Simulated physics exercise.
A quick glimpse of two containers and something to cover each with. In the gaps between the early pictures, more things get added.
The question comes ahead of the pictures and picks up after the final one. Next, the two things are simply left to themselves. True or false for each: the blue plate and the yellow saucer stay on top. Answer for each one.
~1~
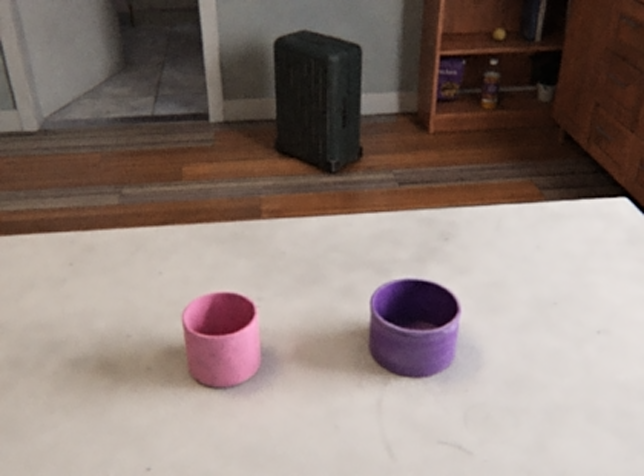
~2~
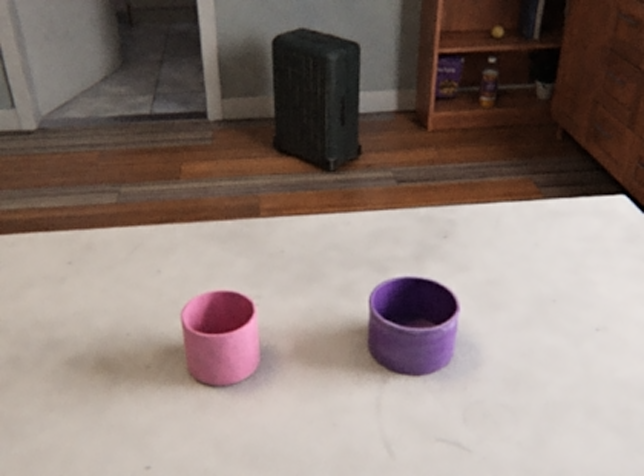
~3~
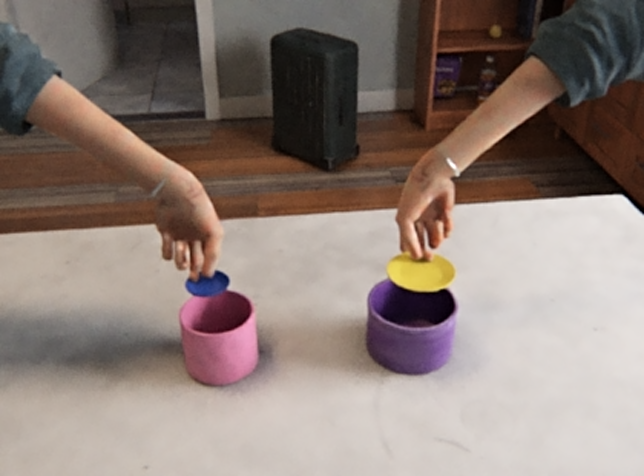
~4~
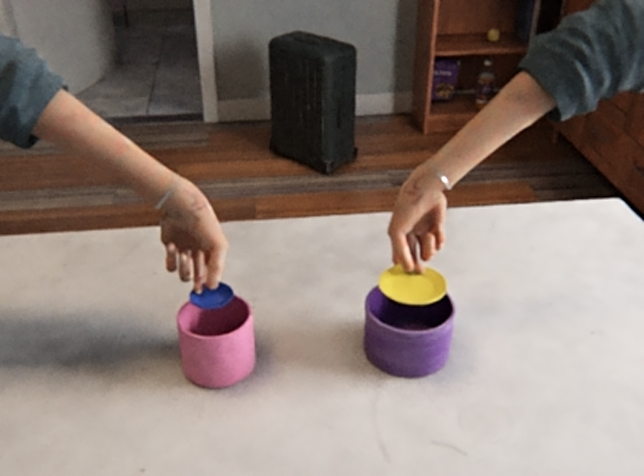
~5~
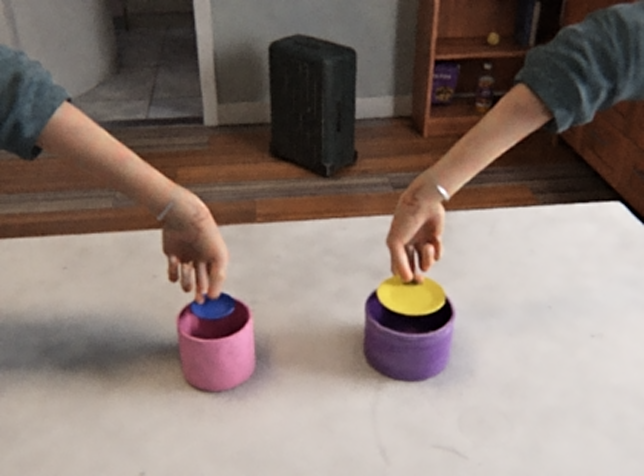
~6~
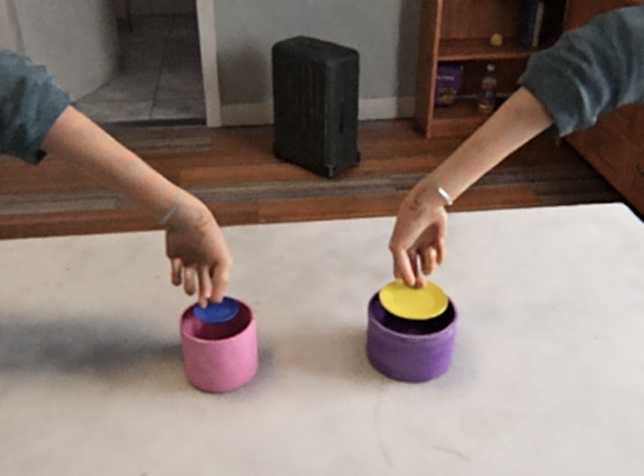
Verdicts: Blue plate - false, yellow saucer - false.
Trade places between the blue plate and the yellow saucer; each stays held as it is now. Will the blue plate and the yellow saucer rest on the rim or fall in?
The blue plate slides in, and the yellow saucer slides in.
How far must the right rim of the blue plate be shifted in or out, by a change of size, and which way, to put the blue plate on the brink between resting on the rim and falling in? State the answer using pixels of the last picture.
The flip comes at close to 12 pixels toward the right.
Then, 0.16 s after the last picture, blue plate falling near (220, 350); yellow saucer falling near (410, 338).
Then, 0.26 s after the last picture, blue plate down below near (221, 356); yellow saucer down below near (410, 341).
At rest, the blue plate slips past the rim, near (221, 363); the yellow saucer slips past the rim, near (409, 348).
